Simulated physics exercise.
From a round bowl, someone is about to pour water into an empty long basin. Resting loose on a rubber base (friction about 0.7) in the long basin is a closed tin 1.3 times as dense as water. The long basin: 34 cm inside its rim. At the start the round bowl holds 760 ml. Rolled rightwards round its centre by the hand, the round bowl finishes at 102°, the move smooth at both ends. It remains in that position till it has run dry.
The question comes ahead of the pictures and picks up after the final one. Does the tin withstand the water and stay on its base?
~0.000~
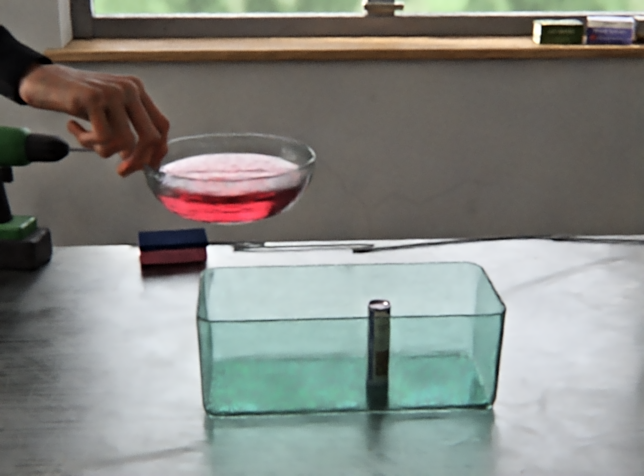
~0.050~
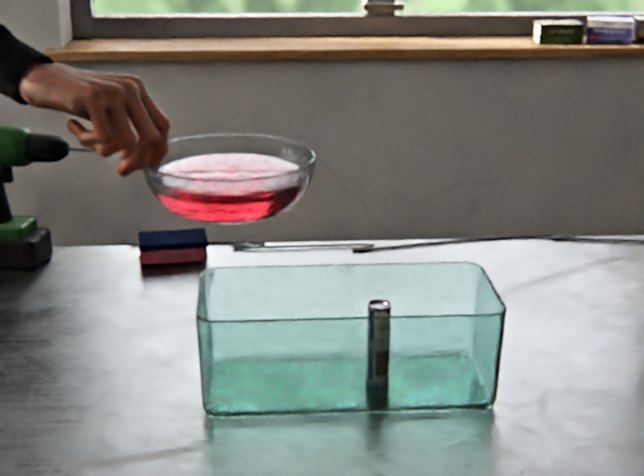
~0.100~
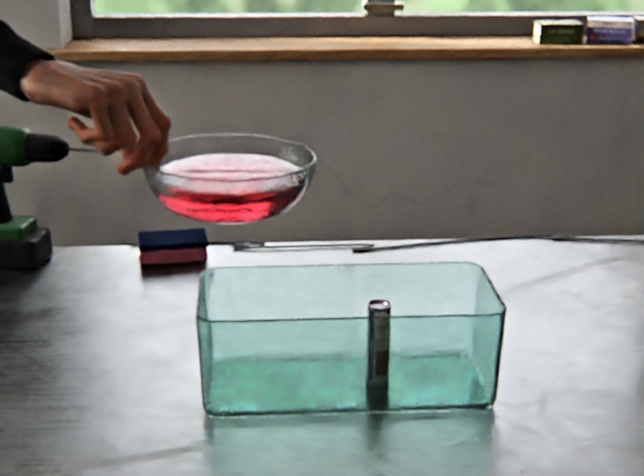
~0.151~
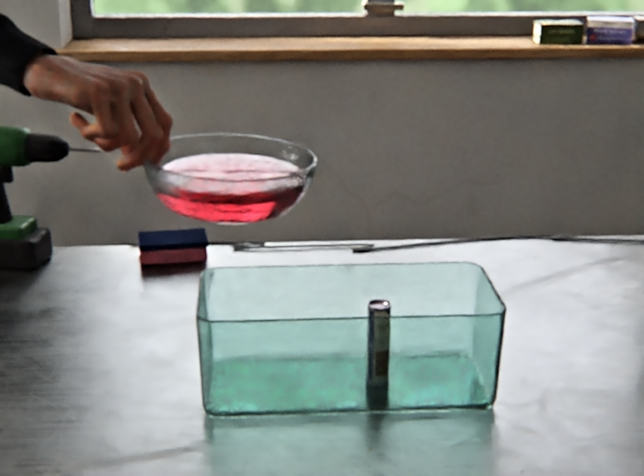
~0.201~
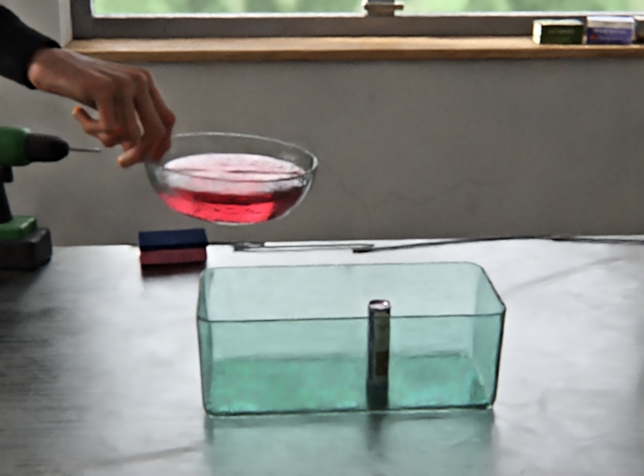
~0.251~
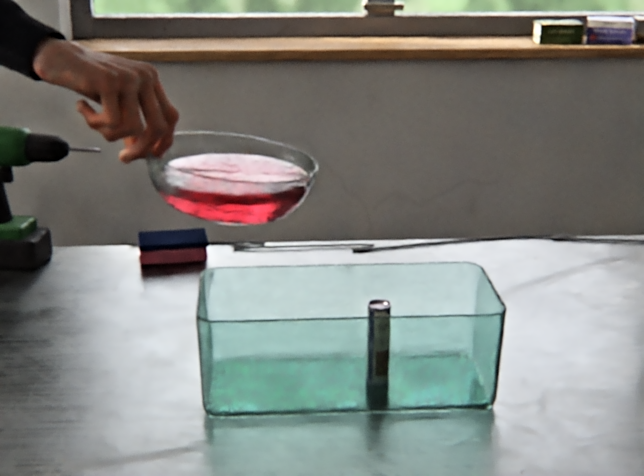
Yes, it is still on its base.
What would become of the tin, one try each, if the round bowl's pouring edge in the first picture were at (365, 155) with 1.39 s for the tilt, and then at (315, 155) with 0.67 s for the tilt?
The tin stays vertical the first time and overturns the second time.
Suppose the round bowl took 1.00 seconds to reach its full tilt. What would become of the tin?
The tin would stay balanced.
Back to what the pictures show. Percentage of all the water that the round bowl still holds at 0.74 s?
At that time about 46 in a hundred parts are still held.
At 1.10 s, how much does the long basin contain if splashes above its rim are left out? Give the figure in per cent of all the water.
Roughly 94 %.
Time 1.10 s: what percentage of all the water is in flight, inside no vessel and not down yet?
Roughly 5 %.
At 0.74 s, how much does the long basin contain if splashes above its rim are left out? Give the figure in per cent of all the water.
Estimate - around 20 in a hundred parts.
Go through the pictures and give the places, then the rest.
The first picture shows tilt 0°; pouring edge (314, 156); surface from (151, 174) to (308, 172); the long basin's rim runs from (199, 295) to (493, 288); the tin's top is at (379, 307).
The second picture shows tilt 0°; pouring edge (314, 157); surface from (152, 174) to (308, 172).
The third picture shows tilt 1°; pouring edge (315, 158); surface from (151, 174) to (308, 173).
The fourth picture shows tilt 3°; pouring edge (315, 160); surface from (151, 173) to (309, 174).
The fifth picture shows tilt 5°; pouring edge (316, 164); surface from (152, 172) to (310, 175).
The sixth picture shows tilt 8°; pouring edge (317, 168); surface from (155, 172) to (311, 176).
By 0.74 s the tilt is 57° and 46 per cent is still to pour; the tin stands where it began.
By 1.10 s the tilt is 92° and 2 per cent is still to pour; the tin stands where it began.
By 1.48 s the tilt is 102° and 0 per cent is still to pour; the tin stands where it began.
By 1.89 s the tilt is 102° and 0 per cent is still to pour; the tin stands where it began.
At rest the tin stands where it began.
